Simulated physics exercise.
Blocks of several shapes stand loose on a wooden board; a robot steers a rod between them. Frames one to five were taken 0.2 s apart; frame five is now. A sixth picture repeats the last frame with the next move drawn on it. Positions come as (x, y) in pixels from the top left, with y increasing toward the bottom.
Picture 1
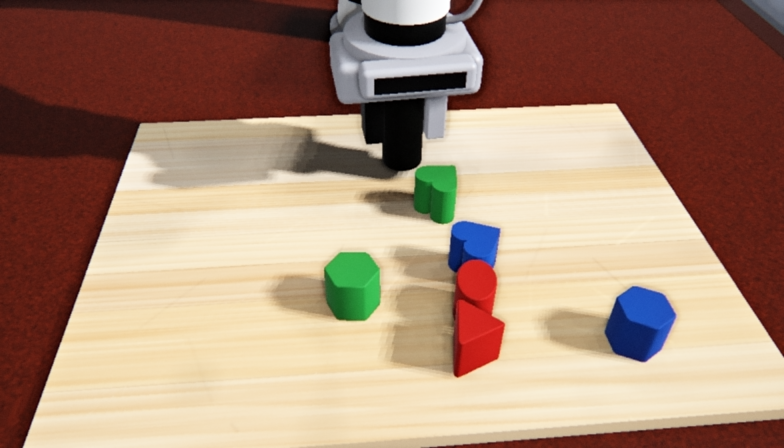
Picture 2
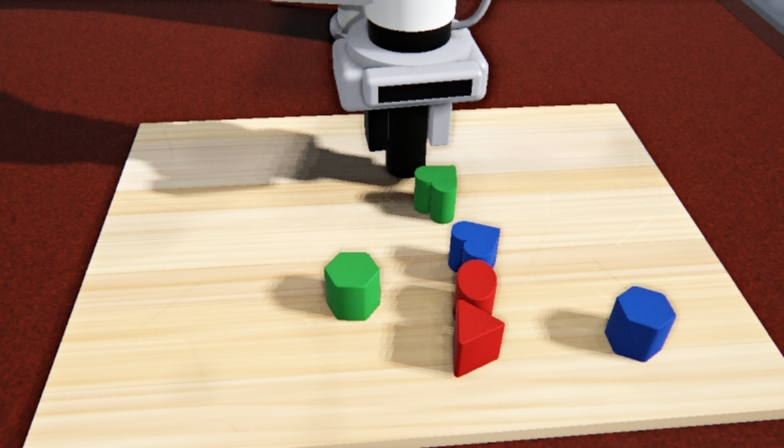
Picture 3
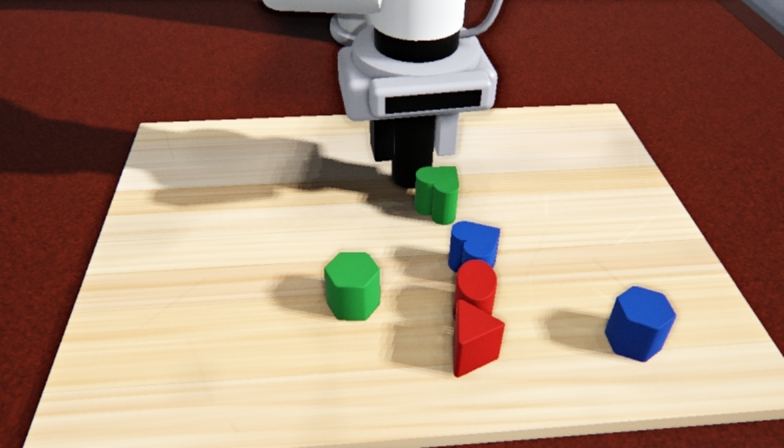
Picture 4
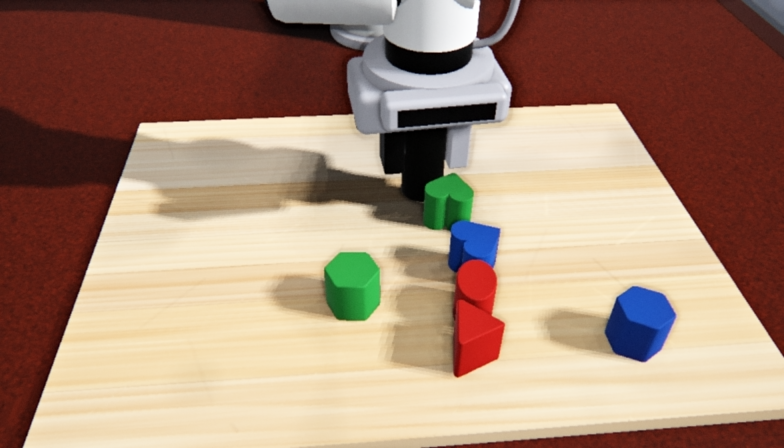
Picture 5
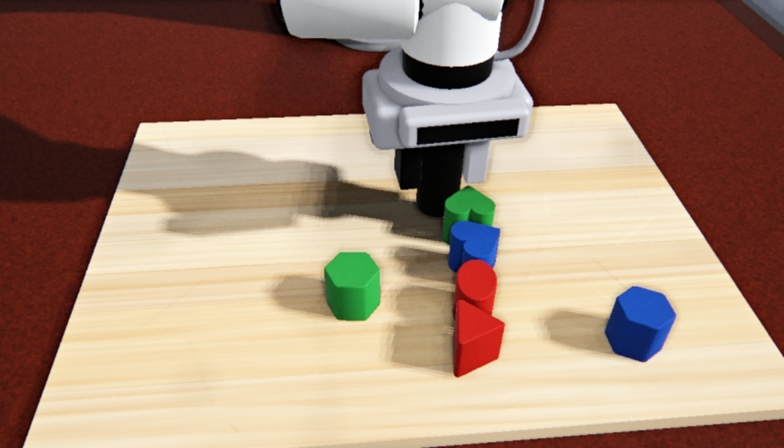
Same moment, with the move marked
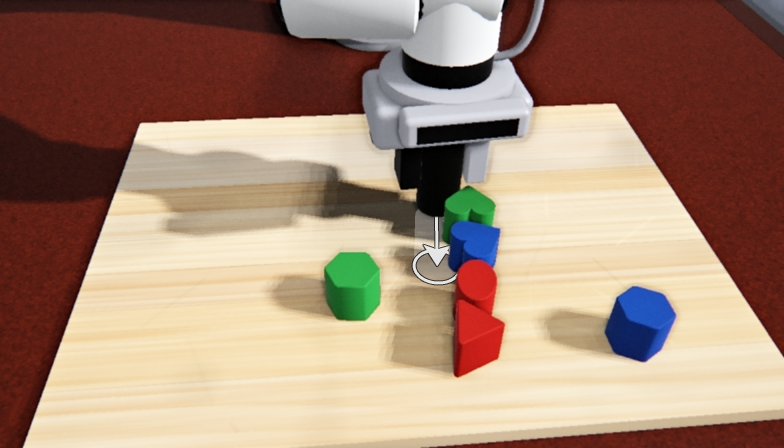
Robot arm lowering its black rod toward a green heart-shaped block, then nudging it down and right beside the blue heart-shaped block.
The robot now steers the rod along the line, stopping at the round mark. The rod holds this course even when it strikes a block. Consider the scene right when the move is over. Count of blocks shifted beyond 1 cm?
Two move.
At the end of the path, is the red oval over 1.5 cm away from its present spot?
I expect not.
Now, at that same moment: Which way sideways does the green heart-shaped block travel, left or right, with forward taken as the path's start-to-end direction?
It moves left.
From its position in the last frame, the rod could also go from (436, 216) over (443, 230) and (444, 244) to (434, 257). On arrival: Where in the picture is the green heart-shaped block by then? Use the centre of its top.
At pixel (493, 213).
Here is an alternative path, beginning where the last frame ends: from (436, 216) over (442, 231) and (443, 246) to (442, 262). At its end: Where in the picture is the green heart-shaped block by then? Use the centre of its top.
The middle of its top is at (492, 213).
Path on the board, in a line from (436, 216) to (437, 266).
The first path, step by step. Halfway along, rod (438, 229); green heart-shaped block (484, 210), turned 20° anticlockwise.
At the end, rod (438, 254); green hexagon in place; green heart-shaped block (486, 210), turned 20° anticlockwise; blue heart-shaped block (488, 249), turned 35° anticlockwise; red oval (478, 282).
